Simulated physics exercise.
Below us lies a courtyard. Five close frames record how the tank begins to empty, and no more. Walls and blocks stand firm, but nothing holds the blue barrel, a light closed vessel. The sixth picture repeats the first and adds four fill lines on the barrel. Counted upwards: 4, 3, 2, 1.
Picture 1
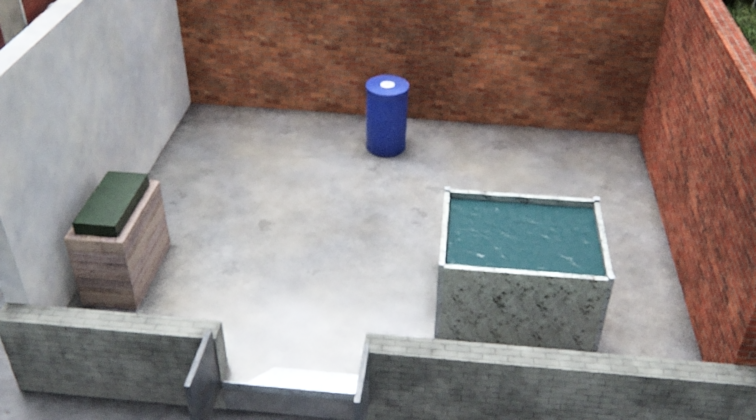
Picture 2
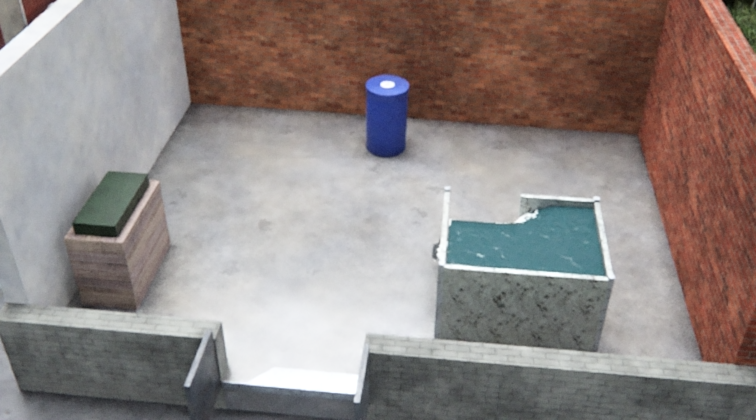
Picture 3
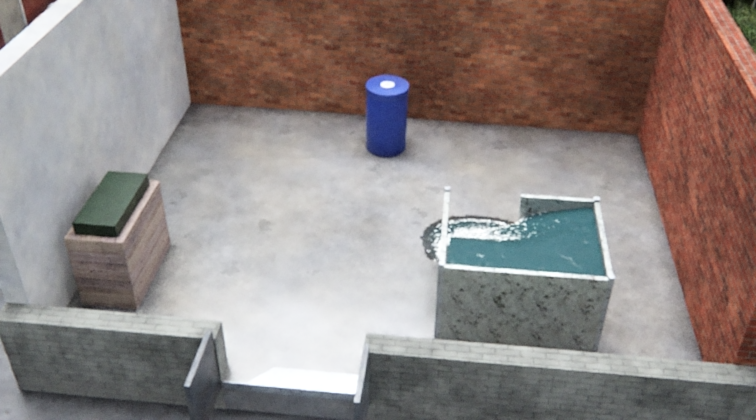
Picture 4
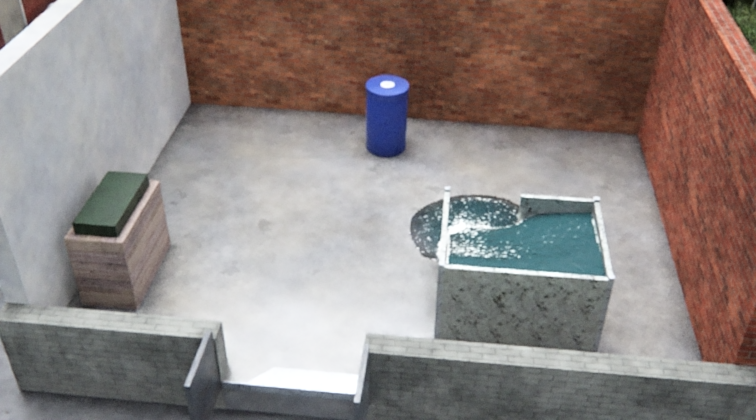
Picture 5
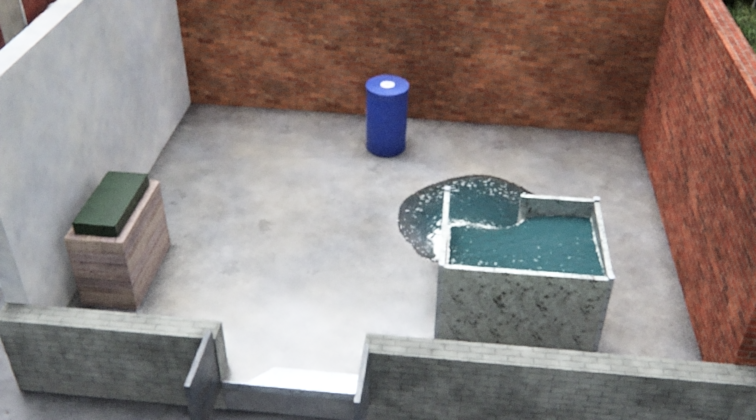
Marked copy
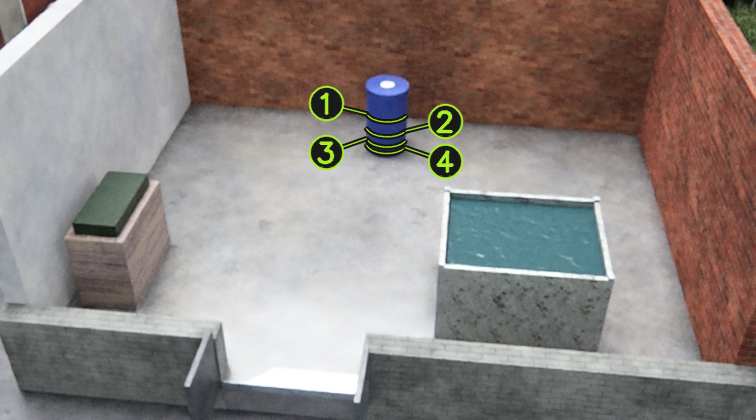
In a walled courtyard with a blue barrel and an open gate, the back left corner of a full water tank gave way, and water poured out, spreading in a widening puddle across the floor.
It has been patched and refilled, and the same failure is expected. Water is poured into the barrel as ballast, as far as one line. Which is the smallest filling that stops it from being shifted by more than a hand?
Go for 2.
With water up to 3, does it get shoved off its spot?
Yes.
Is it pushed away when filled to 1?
No.
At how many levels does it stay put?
Two of the four.
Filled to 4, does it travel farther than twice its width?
Yes, it does.
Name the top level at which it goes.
3 it is.
On the marked copy, 1 at (384, 121); 2 at (384, 136); 3 at (384, 147); 4 at (384, 153); from the bottom up 4, 3, 2, 1.
Choosing 1, it does not move.
Choosing 2, it shifts by a finger or two and stays.
Choosing 3, it is pushed about twice its own width away.
Choosing 4, it is pushed about 5 times its own width away.
